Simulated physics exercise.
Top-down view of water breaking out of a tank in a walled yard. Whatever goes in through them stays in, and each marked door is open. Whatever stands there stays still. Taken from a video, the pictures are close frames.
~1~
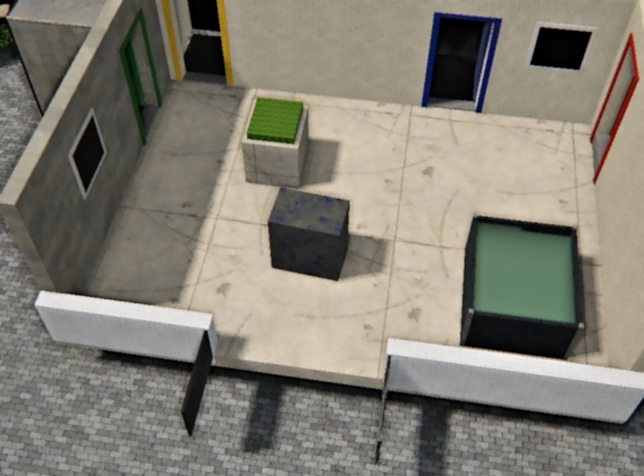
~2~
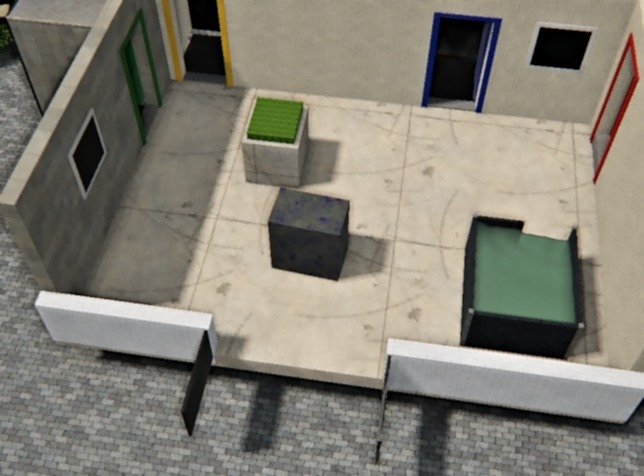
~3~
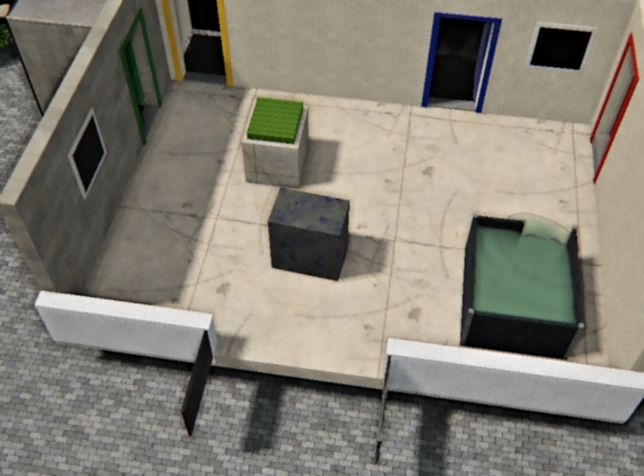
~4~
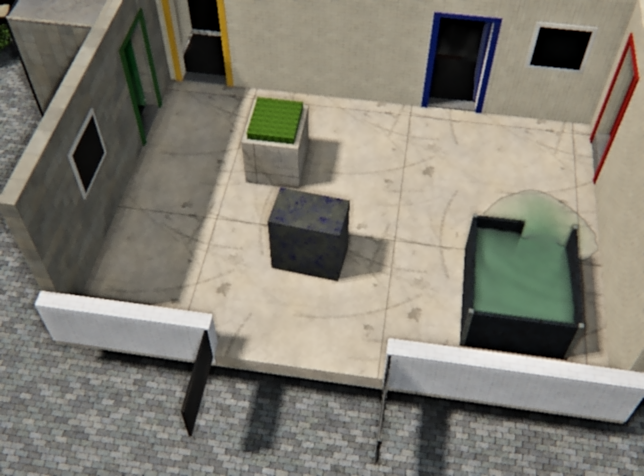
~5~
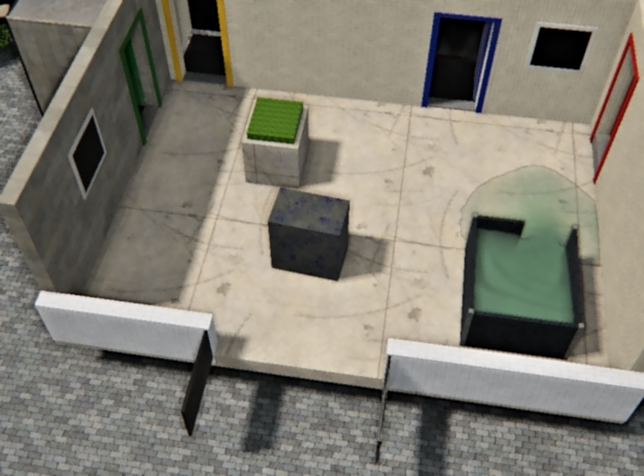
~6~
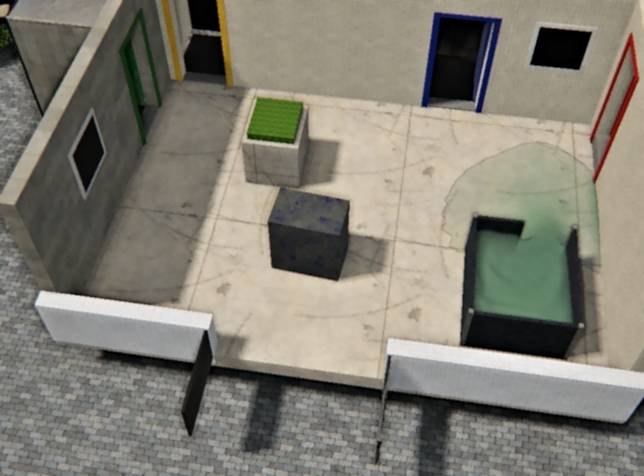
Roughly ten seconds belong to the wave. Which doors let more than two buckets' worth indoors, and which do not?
The blue door breaks the limit for sure; the red door respects the limit for sure; the green door breaks the limit for sure; the yellow door breaks the limit for sure.
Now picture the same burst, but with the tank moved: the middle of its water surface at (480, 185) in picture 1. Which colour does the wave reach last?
It's the one in green.
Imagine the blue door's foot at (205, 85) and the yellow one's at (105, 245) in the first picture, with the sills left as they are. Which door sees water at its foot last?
The yellow one.
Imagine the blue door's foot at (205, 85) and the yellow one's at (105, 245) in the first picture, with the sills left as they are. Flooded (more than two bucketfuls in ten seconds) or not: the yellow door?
Here, yellow undershoots.
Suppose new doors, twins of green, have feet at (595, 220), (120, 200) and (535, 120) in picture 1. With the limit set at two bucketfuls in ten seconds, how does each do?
In the listed order: Tops the limit, stays within it, tops the limit.
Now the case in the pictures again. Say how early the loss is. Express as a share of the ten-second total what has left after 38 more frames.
It works out at roughly 55 per cent.
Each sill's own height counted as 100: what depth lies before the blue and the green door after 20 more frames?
Around 230 in a hundred for the first and 0 in a hundred for the second.
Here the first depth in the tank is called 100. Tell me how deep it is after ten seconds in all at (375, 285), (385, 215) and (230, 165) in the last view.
I'd say around 2 per cent, then 4 per cent, then 2 per cent.
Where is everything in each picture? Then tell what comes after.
The first picture shows still water in the water tank at (524, 272).
In the second picture, water pours out on the water tank's far side and has run to a hidden place.
In the third picture, the front is at (522, 217), out from the gap on the water tank's far side.
In the fourth picture, water pours out on the water tank's far side and has run to (526, 194).
In the fifth picture, the front is at (546, 171), out from the gap on the water tank's far side.
In the sixth picture, the front is at (549, 147), out from the gap on the water tank's far side.
A moment on, water covers 20 % of the floor; the blue door wet at the sill, nothing in, the red door wet at the sill, nothing in, the green door not reached, the yellow door not reached.
Next, water covers 25 % of the floor; the blue door over two buckets in, the red door wet at the sill, nothing in, the green door not reached, the yellow door not reached.
Then, water covers 35 % of the floor; the blue door over two buckets in, the red door wet at the sill, nothing in, the green door not reached, the yellow door not reached.
Later, water covers 60 % of the floor; the blue door far over two buckets in, the red door wet at the sill, nothing in, the green door over two buckets in, the yellow door under two buckets in.
In the end, water covers 85 % of the floor; the blue door far over two buckets in, the red door wet at the sill, nothing in, the green door over two buckets in, the yellow door over two buckets in.
